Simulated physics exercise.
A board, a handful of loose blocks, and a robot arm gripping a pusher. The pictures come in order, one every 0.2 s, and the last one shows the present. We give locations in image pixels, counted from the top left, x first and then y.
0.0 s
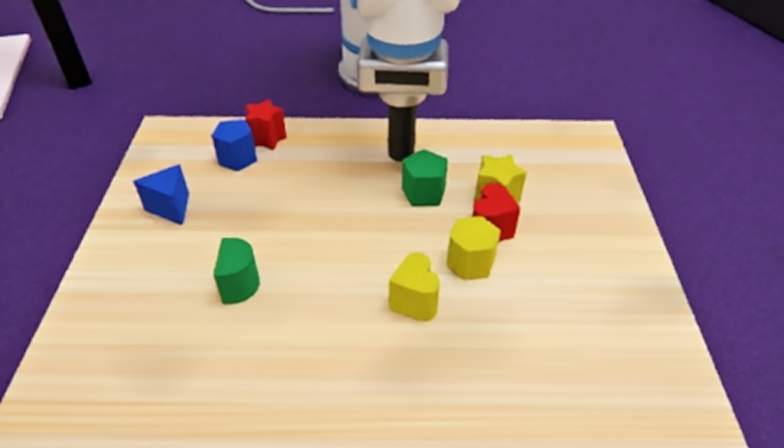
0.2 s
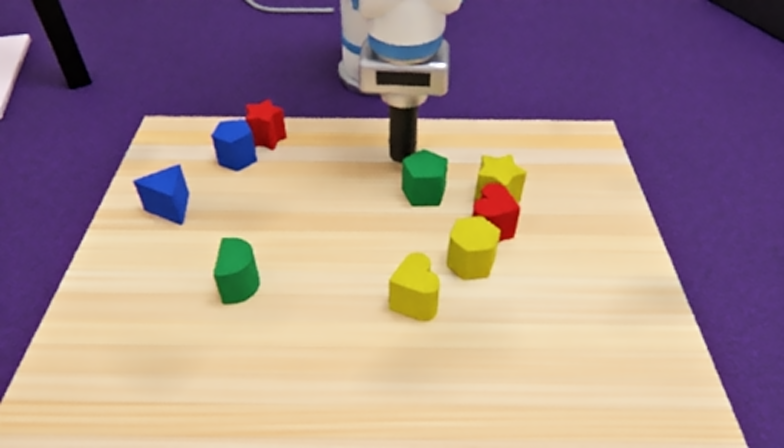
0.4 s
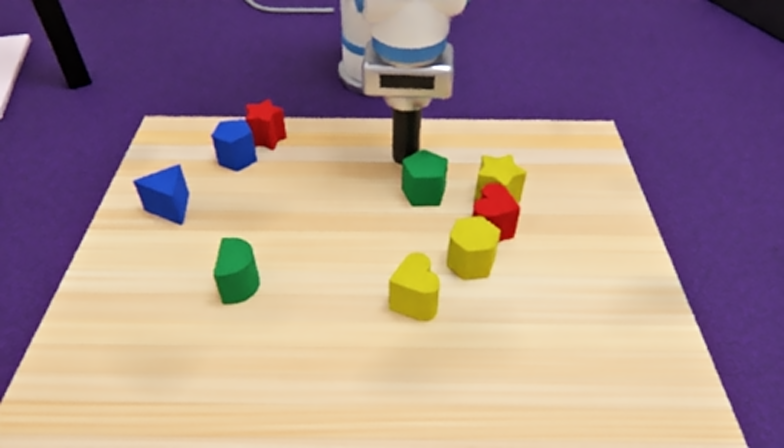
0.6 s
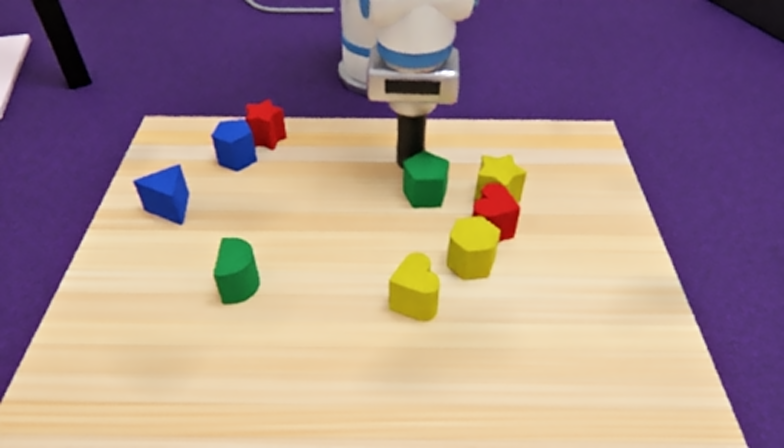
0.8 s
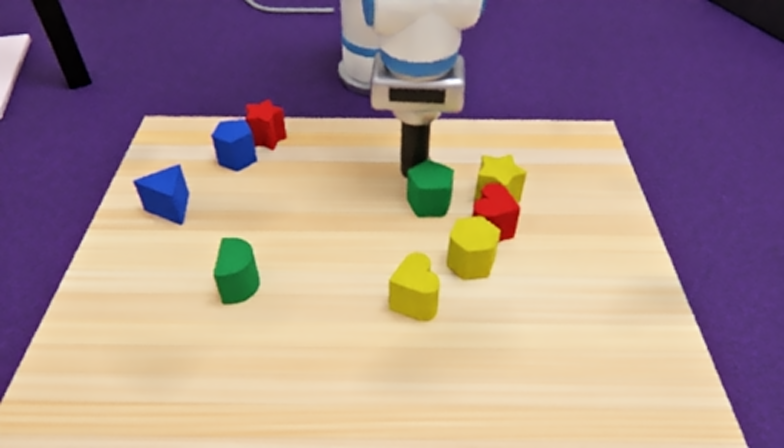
The robot arm's black pusher moves slightly toward the viewer and nudges the green pentagon forward.
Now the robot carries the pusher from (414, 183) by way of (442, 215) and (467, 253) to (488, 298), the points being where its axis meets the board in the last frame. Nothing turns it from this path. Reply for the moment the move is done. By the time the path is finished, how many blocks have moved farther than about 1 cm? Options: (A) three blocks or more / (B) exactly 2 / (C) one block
B
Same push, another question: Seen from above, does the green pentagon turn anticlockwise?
No, it doesn't check out.
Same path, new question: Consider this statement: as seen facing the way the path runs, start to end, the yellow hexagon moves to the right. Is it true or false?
True
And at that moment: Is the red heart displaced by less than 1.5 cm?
Yes, I think so.
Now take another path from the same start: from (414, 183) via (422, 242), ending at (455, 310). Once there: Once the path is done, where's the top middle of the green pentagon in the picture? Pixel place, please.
It is at (470, 226).
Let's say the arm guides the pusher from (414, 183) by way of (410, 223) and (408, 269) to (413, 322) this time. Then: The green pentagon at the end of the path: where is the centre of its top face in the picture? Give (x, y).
The centre of its top face lies at (448, 204).
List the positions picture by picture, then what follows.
The first picture shows pusher tip (401, 154); block tops, green pentagon (426, 164); yellow hexagon (475, 233); red heart (496, 200); yellow star-shaped block (501, 167).
The second picture shows pusher (403, 155); blocks unchanged.
The third picture shows pusher (406, 158); blocks unchanged.
The fourth picture shows pusher (410, 163); green pentagon (427, 165).
The fifth picture shows pusher (414, 172); green pentagon (432, 174); yellow hexagon (475, 233); red heart (496, 200); yellow star-shaped block (501, 167).
On the path given first. One third of the way, pusher (443, 204); green pentagon (451, 211), turned 35° clockwise; yellow hexagon (478, 240), turned 20° anticlockwise.
Two thirds of the way, pusher (469, 242); green pentagon (476, 253), turned 45° clockwise; yellow hexagon (502, 286), turned 25° anticlockwise; red heart (500, 202), turned 20° anticlockwise.
At the end, pusher (490, 287); green pentagon (499, 302), turned 45° clockwise; yellow hexagon (530, 340), turned 25° anticlockwise; red heart (500, 202), turned 20° anticlockwise; yellow star-shaped block in place.
